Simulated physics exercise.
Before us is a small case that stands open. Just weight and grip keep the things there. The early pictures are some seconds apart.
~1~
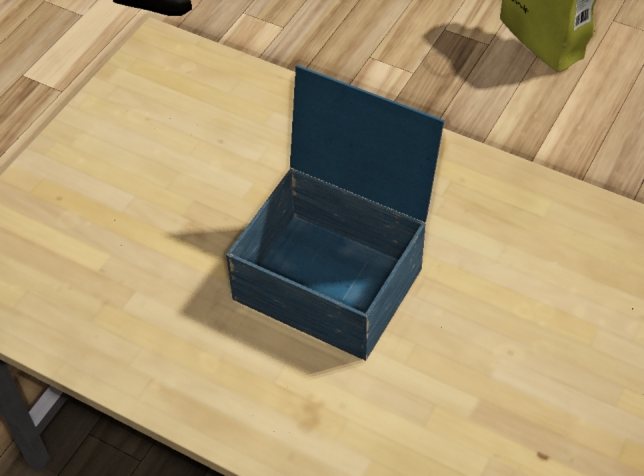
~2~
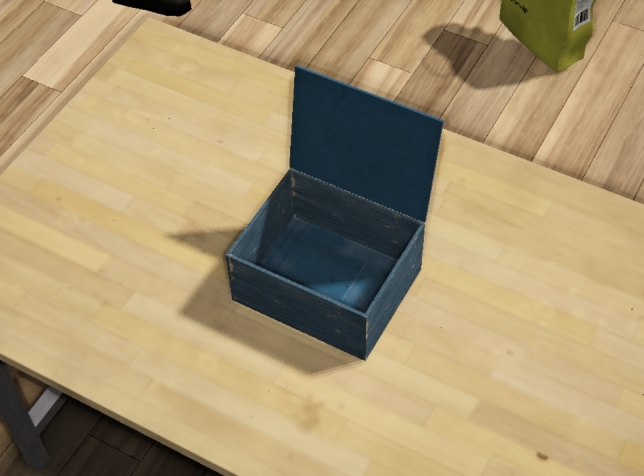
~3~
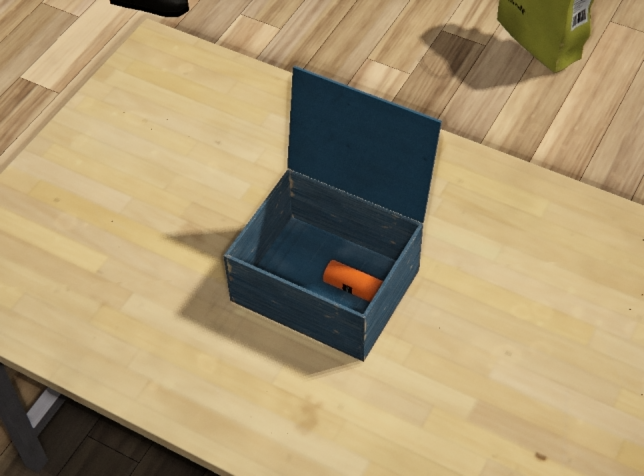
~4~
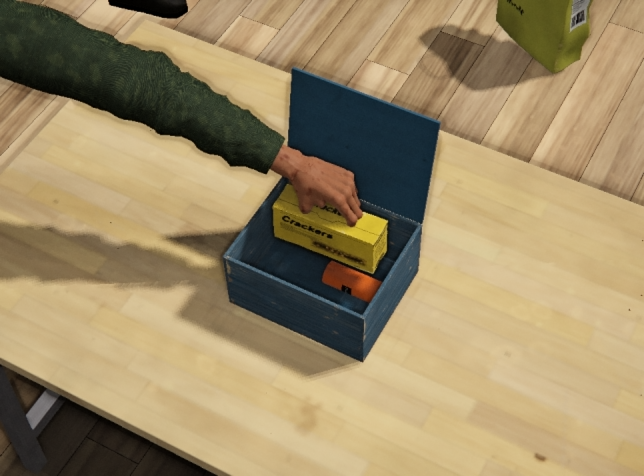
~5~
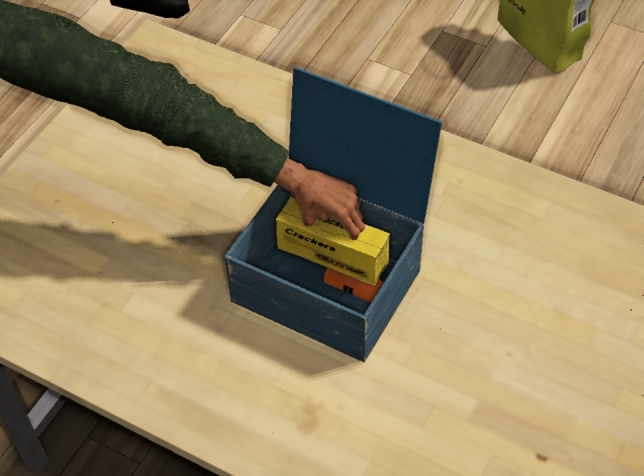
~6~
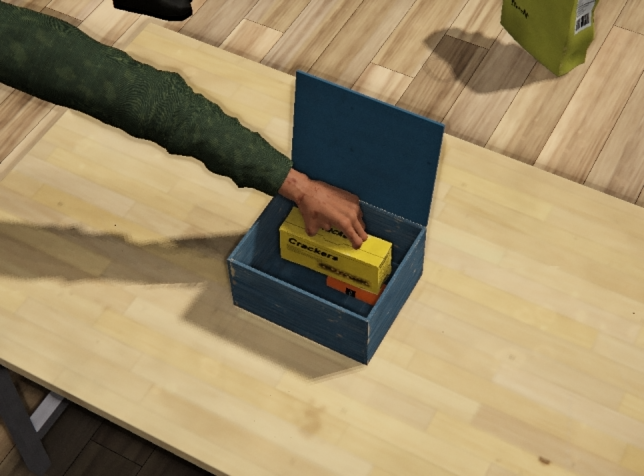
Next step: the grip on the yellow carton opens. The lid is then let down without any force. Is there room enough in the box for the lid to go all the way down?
Yes - the lid finishes lowered.
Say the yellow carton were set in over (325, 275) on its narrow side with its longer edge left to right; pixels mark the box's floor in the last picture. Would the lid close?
Note: It lowers fully.
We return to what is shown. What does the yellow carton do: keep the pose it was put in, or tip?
Observation: It tilts over.
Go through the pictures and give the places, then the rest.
In the first frame, the last thing is not in view yet.
In the second frame, the last thing is not in view yet.
In the third frame, the last thing is not in view yet; orange shaker (358, 284).
The fourth frame shows still above its spot; yellow carton (330, 229); orange shaker (357, 284).
The fifth frame shows still above its spot; yellow carton (333, 241).
The sixth frame shows put in, still held; yellow carton (335, 251).
Then, 0.60 s on from there, yellow carton on its side near (346, 254); orange shaker shifted a little.
Then, 1.40 s on from there, lid 73° above the rim; yellow carton on its side near (347, 254); orange shaker shifted well along.
Then, 1.80 s on from there, lid 38° above the rim; yellow carton on its side near (347, 254); orange shaker shifted well along.
Then, 2.10 s on from there, lid 2° above the rim; yellow carton on its side near (347, 254); orange shaker shifted well along.
In the end, lid shut; toppled in the box, yellow carton; moved from the start, orange shaker. At the end, from the last picture's camera, yellow carton near (347, 254).
